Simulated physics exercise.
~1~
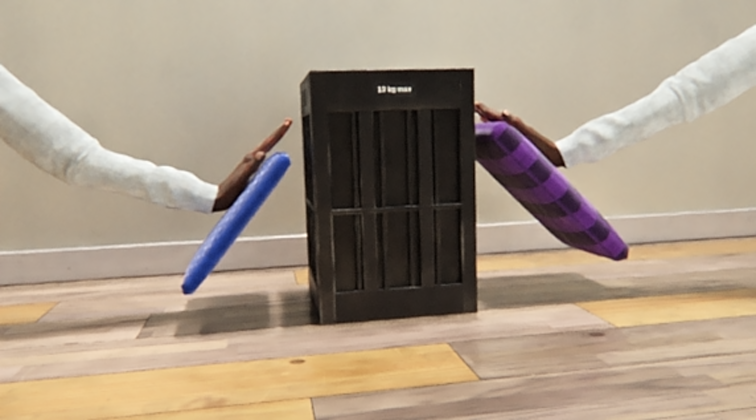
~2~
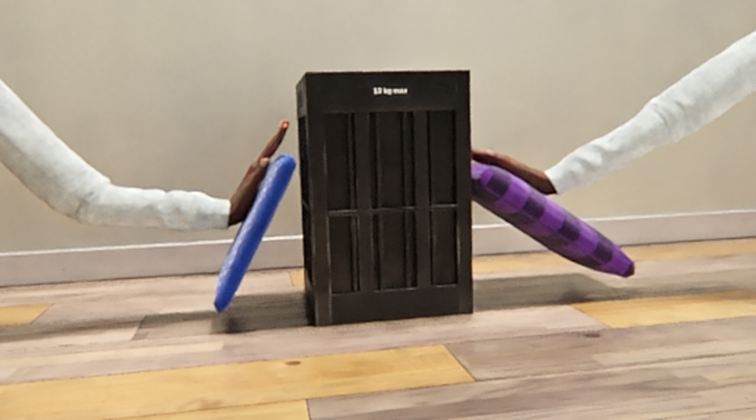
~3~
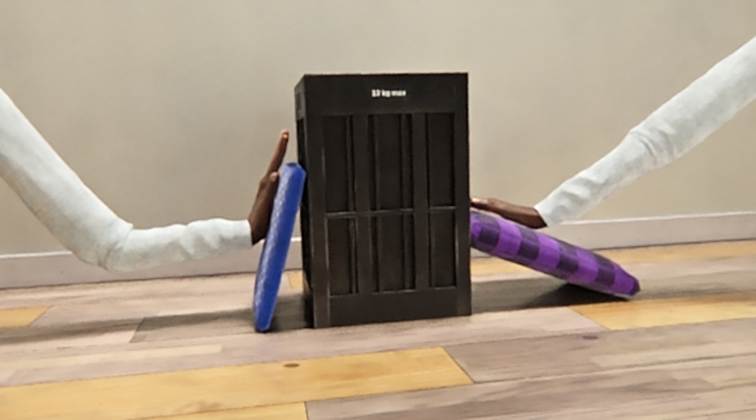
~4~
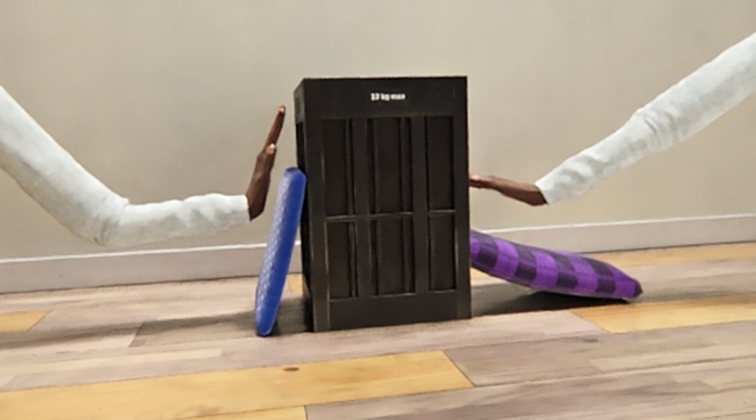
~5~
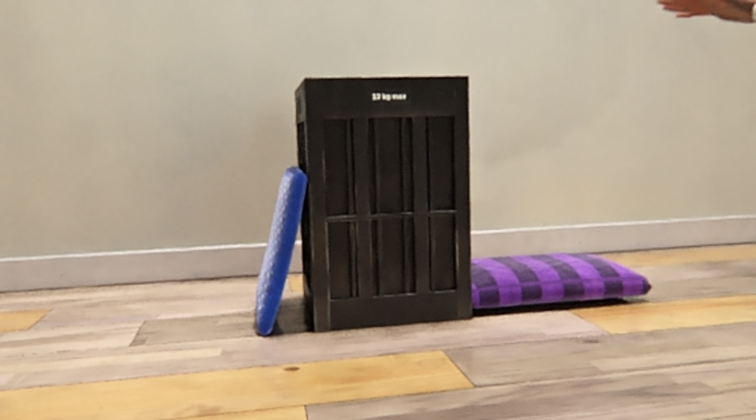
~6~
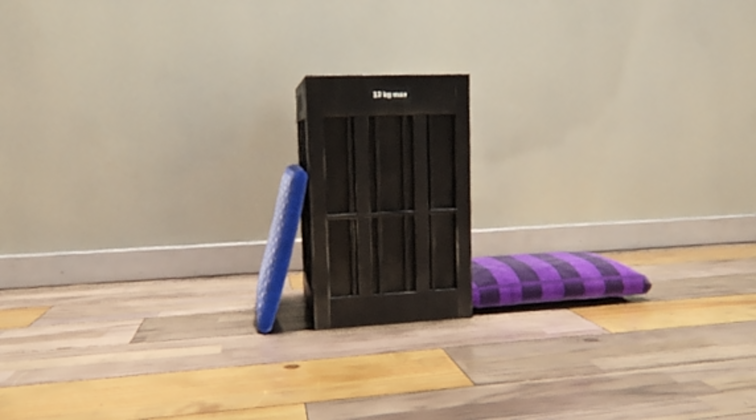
A tall black crate stands on a smooth wood-plank floor before a plain pale wall, seen from the front by a slightly swaying camera. Two hands in pale sleeves reach in from either side, one holding a blue seat pad at the left and the other a purple pillow with dark checks at the right. The left hand tips the pad upright against the crate, while the pillow sinks lower at a slant. Both hands let go and withdraw. The pad keeps leaning, but the pillow slides down and ends flat on the floor beside the crate.
